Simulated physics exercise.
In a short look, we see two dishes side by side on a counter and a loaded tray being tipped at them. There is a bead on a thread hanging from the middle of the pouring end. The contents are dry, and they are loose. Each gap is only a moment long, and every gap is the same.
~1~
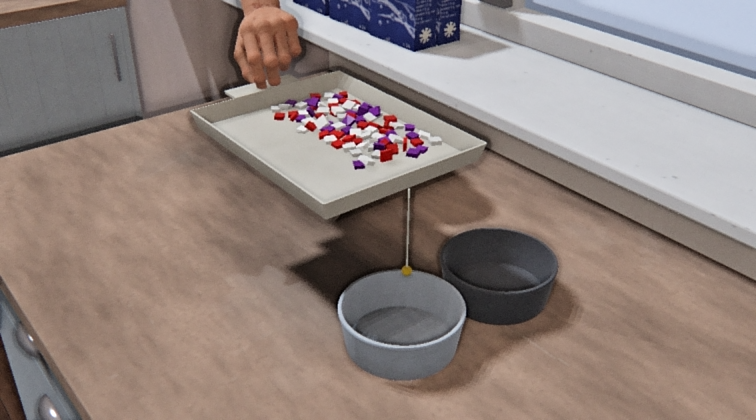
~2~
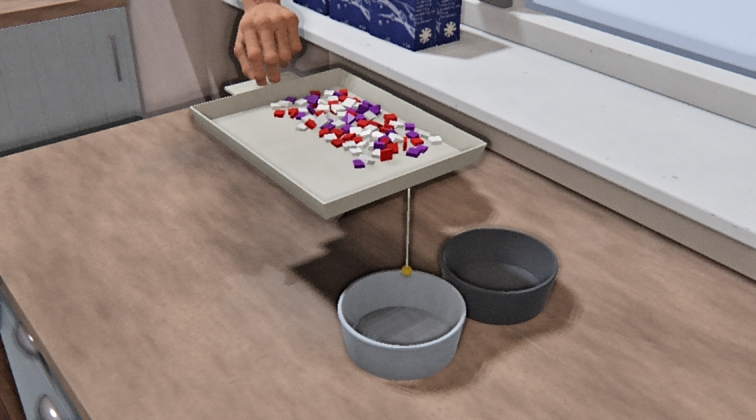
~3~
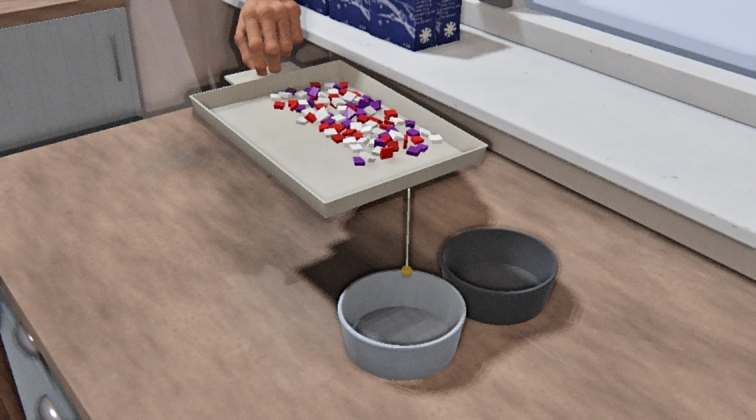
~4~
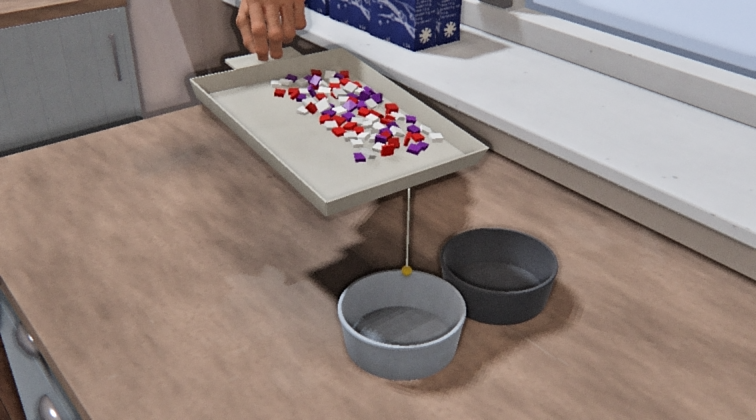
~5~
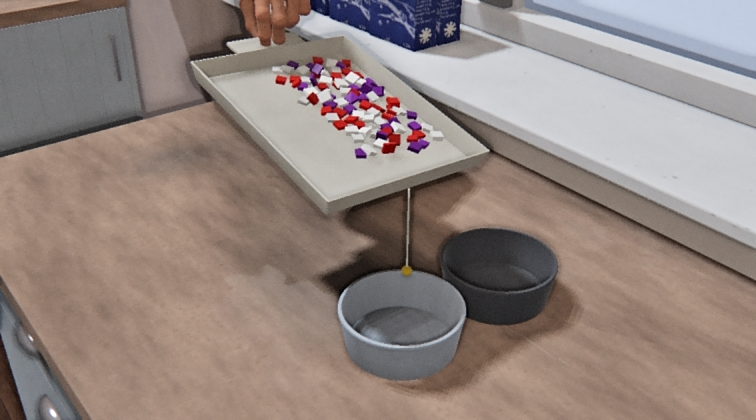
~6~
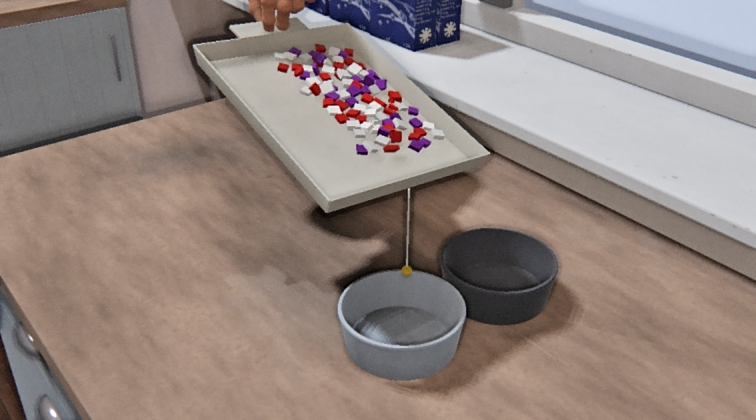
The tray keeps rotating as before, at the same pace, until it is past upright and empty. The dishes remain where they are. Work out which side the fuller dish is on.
It is on the right.
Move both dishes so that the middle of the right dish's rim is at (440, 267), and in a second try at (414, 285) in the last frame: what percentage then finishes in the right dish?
First position: Some 80 %; second position: Some 30 %.
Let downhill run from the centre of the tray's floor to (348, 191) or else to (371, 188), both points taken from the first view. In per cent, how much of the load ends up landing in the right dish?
Case one 0 %; case two 0 %.
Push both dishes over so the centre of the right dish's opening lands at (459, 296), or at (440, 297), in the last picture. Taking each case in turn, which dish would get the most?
At the first place the right one, at the second the dish on the right.
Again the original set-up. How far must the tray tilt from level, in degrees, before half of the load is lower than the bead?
About 105 degrees.
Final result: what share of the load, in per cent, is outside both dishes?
Close to 10 %, give or take.
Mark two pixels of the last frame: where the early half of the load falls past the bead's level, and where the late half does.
(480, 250), then (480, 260).
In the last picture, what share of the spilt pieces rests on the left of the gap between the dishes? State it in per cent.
Around 30 %.
Shortly afterwards, tray tipped steeply; all but a few on the tray; only a few in the air.
Next, tray tipped right over; near two thirds on the tray; a little in the right dish; a little outside both; a little in the air.
Some moments later, tray tipped past a quarter turn; a little in the left dish; the bulk in the right dish; a little outside both.
In the end, tray tipped past a quarter turn; a little in the left dish; the bulk in the right dish; a little outside both.
